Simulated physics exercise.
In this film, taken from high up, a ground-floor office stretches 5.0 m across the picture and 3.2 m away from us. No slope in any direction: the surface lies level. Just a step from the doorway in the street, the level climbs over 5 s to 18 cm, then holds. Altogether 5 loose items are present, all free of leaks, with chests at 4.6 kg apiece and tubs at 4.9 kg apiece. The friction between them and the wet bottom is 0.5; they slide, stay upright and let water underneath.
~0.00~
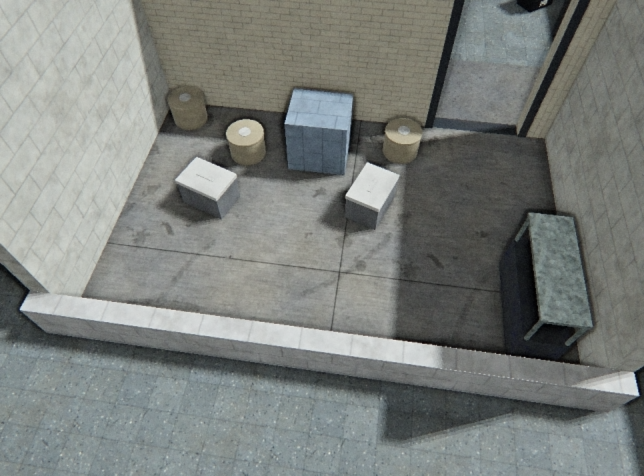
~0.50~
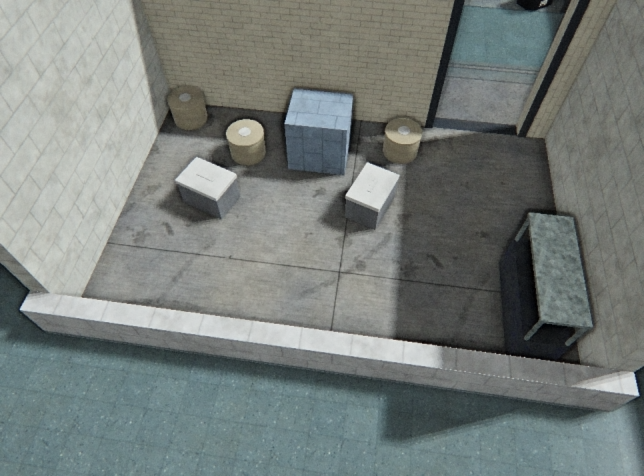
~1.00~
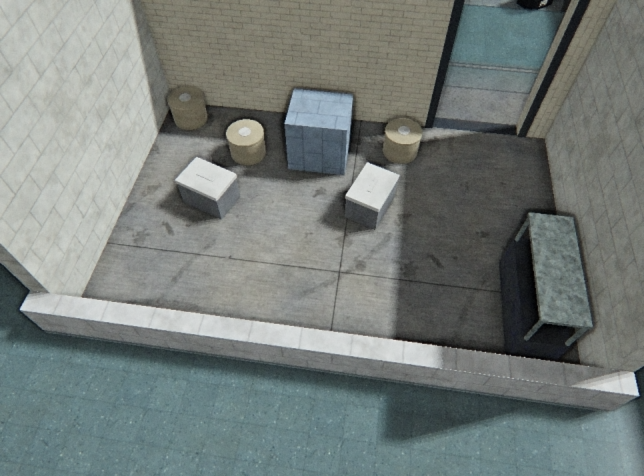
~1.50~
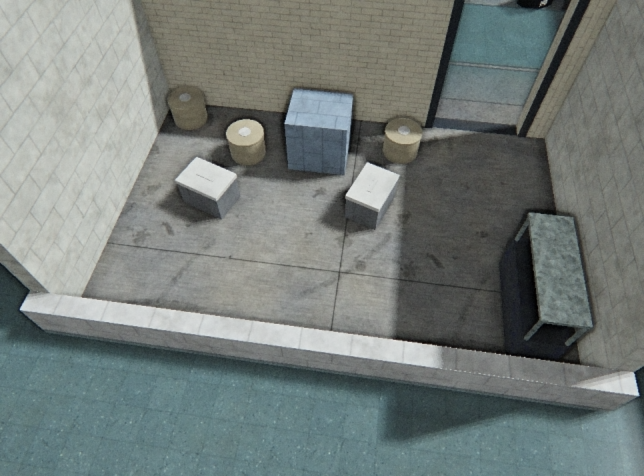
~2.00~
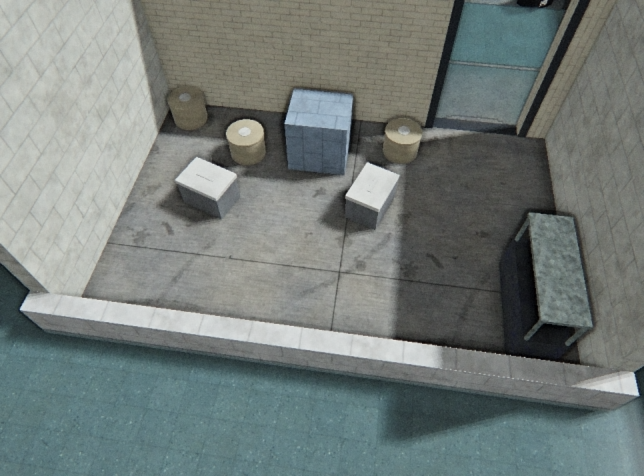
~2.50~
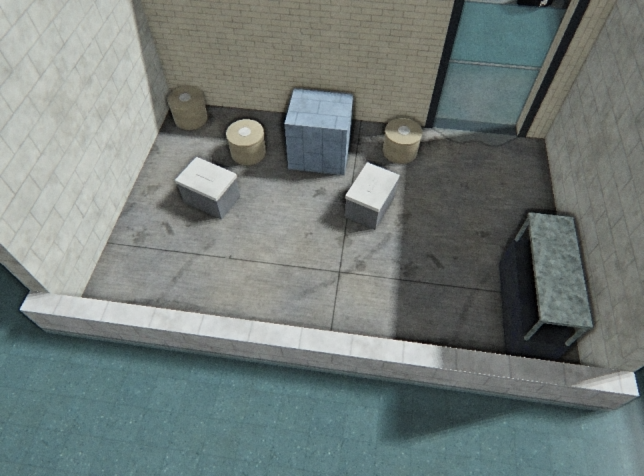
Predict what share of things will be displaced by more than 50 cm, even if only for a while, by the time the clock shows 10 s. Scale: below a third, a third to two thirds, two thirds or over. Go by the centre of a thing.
Lower band.
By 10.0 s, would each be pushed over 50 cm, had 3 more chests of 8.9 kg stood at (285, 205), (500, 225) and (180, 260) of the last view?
Sequence: Below the line / above the line / below the line.
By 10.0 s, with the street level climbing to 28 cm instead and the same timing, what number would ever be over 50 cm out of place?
With that change, 2 of them.
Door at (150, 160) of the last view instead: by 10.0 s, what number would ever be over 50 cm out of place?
Result: 4.
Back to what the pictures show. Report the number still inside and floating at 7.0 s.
At that instant the tally stands at 0.
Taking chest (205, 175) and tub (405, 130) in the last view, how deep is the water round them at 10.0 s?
First about 2 cm, second about 2 cm.
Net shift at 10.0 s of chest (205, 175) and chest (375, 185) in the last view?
Respectively 0 and 40 centimetres.
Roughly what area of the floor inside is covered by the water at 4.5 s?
Near 4.0 m2 in all.
After 3.5 s 0 of 5 are over 50 cm from their spots; 0 afloat.
After 4.5 s 0 of 5 are over 50 cm from their spots; 0 afloat.
After 7.0 s 0 of 5 are over 50 cm from their spots; 0 afloat.
After 10.0 s 0 of 5 are over 50 cm from their spots, and 0 have been at some point; 0 afloat.
